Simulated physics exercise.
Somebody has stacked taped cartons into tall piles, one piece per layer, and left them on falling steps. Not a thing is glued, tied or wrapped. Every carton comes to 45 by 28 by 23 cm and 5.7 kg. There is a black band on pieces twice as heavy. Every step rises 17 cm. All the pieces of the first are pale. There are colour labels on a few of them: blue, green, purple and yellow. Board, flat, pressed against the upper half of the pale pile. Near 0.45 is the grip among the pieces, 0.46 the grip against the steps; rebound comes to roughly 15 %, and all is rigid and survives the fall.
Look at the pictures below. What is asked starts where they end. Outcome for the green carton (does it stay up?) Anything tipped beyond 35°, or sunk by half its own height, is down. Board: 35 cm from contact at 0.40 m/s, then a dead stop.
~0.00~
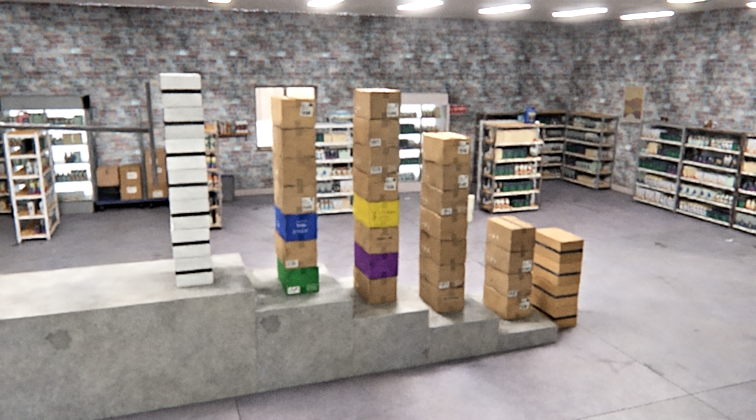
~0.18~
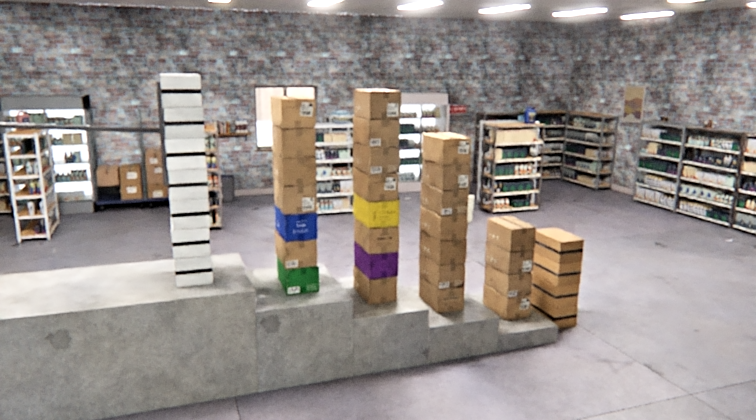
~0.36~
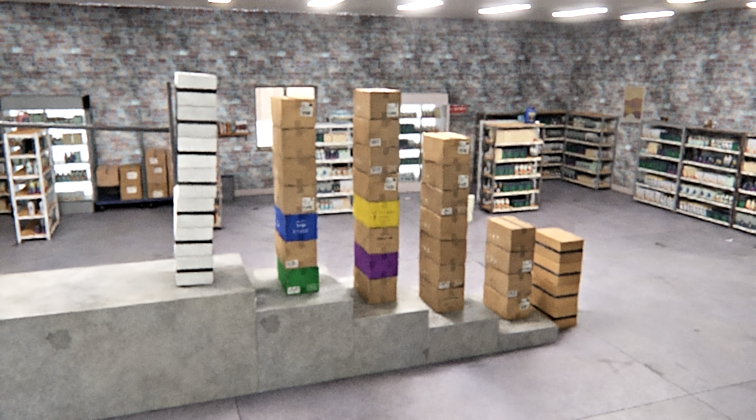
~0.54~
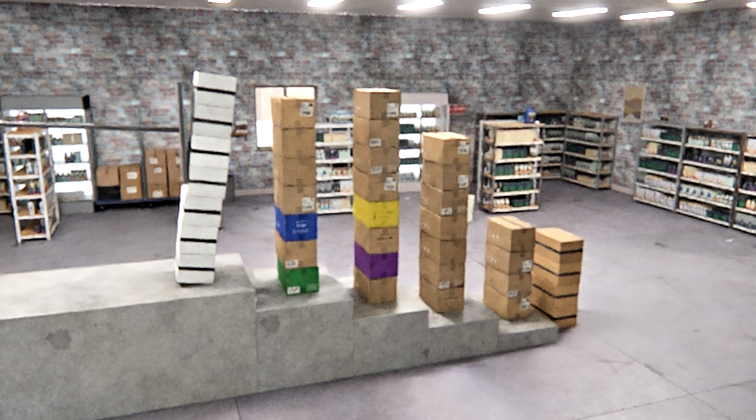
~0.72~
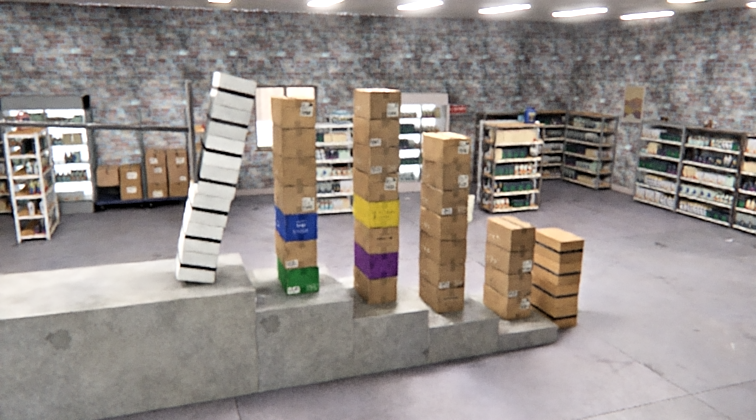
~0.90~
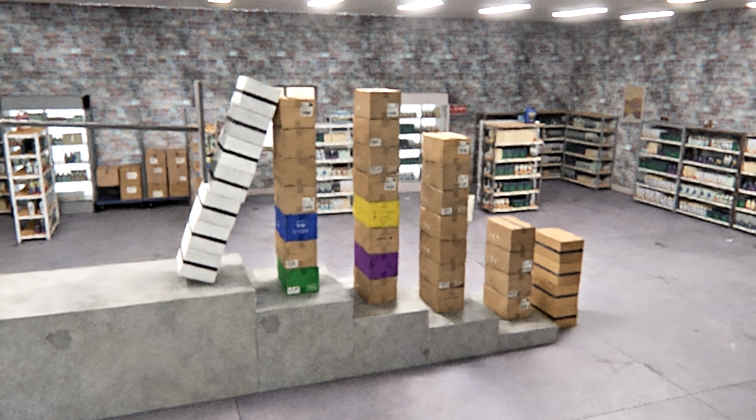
Holds.
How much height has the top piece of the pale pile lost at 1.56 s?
Roughly 40 cm lower.
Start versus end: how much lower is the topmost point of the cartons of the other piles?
The top ends up some 115 cm lower.
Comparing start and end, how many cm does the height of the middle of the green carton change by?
Lower, by roughly 0 cm.
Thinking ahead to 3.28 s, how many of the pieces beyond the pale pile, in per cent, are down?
90 per cent by then.
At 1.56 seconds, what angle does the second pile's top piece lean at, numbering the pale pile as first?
It tilts close to 10 degrees.
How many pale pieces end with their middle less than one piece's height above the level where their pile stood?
5.
Around 1.56 s, 7 of the pale pile down; 2 of the 30 other cartons down; green carton unmoved; blue carton tipped 33°.
Around 2.24 s, 7 of the pale pile down; 15 of the 30 other cartons down; green carton unmoved; blue carton on its side.
Around 3.28 s, 7 of the pale pile down; 27 of the 30 other cartons down; green carton unmoved; blue carton upside down.
Finally (4.9 s), 7 of the pale pile down; 27 of the 30 other cartons down; green carton unmoved; blue carton upside down; yellow carton tipped 39°, 68 cm lower. Seen by the last camera, middles, green carton near (297, 272), blue carton near (359, 286).
